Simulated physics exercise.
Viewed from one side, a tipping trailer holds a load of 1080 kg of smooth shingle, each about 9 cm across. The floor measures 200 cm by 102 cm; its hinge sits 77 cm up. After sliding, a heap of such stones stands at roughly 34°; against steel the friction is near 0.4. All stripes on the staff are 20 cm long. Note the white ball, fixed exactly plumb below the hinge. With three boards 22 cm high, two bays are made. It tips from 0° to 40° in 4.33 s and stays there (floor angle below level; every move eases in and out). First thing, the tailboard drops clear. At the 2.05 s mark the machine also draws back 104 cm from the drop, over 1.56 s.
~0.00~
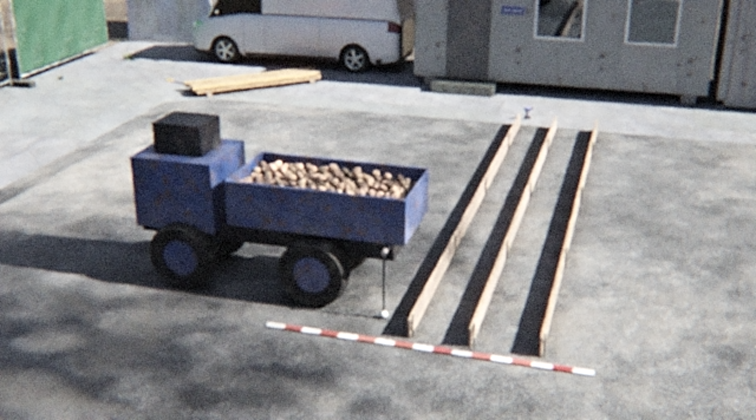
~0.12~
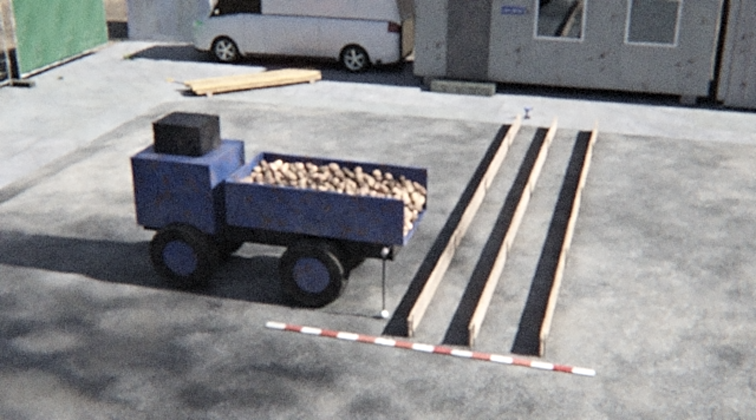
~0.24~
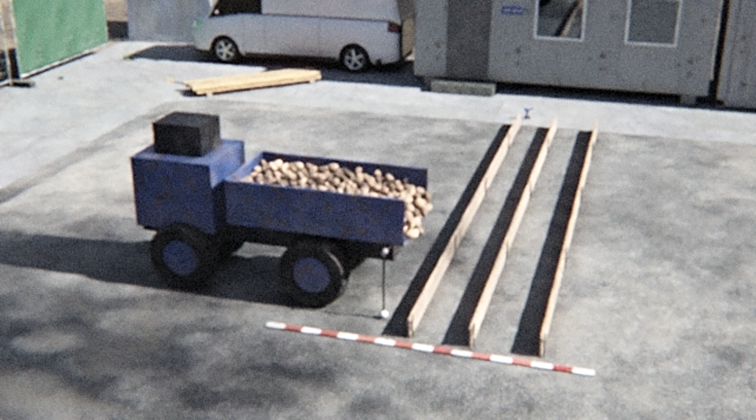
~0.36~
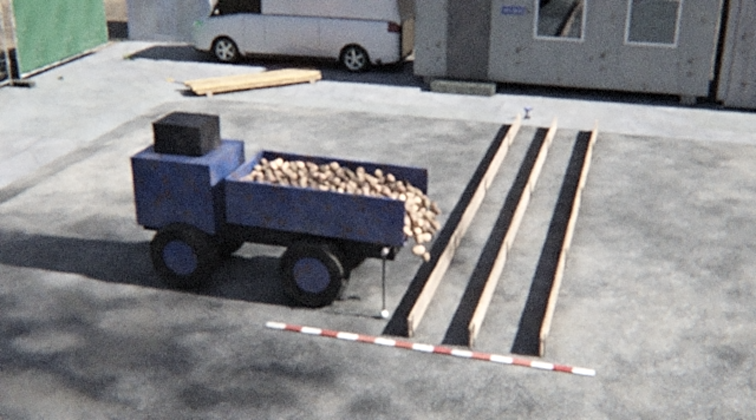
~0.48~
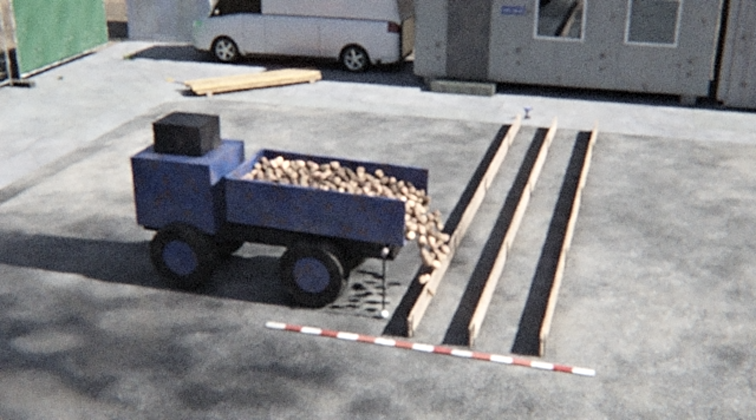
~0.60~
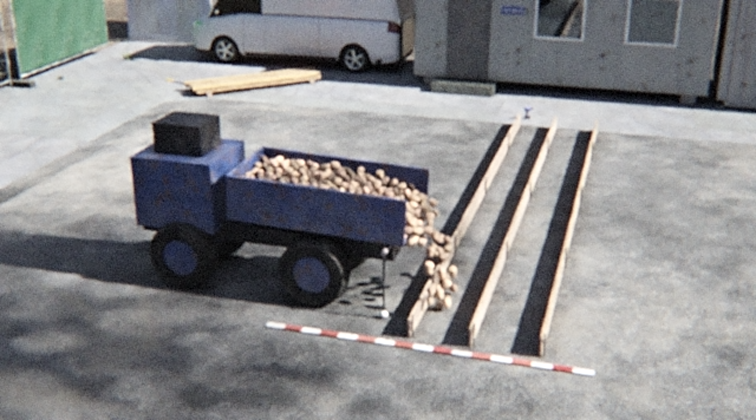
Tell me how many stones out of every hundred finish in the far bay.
Around 0 of every hundred finish there.
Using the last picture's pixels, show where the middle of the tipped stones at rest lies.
Roughly (411, 287), I'd say.
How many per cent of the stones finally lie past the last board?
Close to 0 percent of the load.
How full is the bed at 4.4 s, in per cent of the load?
Around 0 per cent, still inside.
After 3.2 s the floor is at 34°; 17 % in the bed, 45 % short of the bays, 37 % in the near bay, 1 % in the far bay; the foremost stones are at (516, 307).
After 4.4 s the floor is at 40°; 0 % in the bed, 62 % short of the bays, 37 % in the near bay, 1 % in the far bay; the foremost stones are at (521, 311).
After 4.8 s the floor is at 40°; 0 % in the bed, 62 % short of the bays, 37 % in the near bay, 1 % in the far bay; the foremost stones are at (521, 311).
After 7.7 s the floor is at 40°; 0 % in the bed, 62 % short of the bays, 37 % in the near bay, 1 % in the far bay; the foremost stones are at (521, 311).
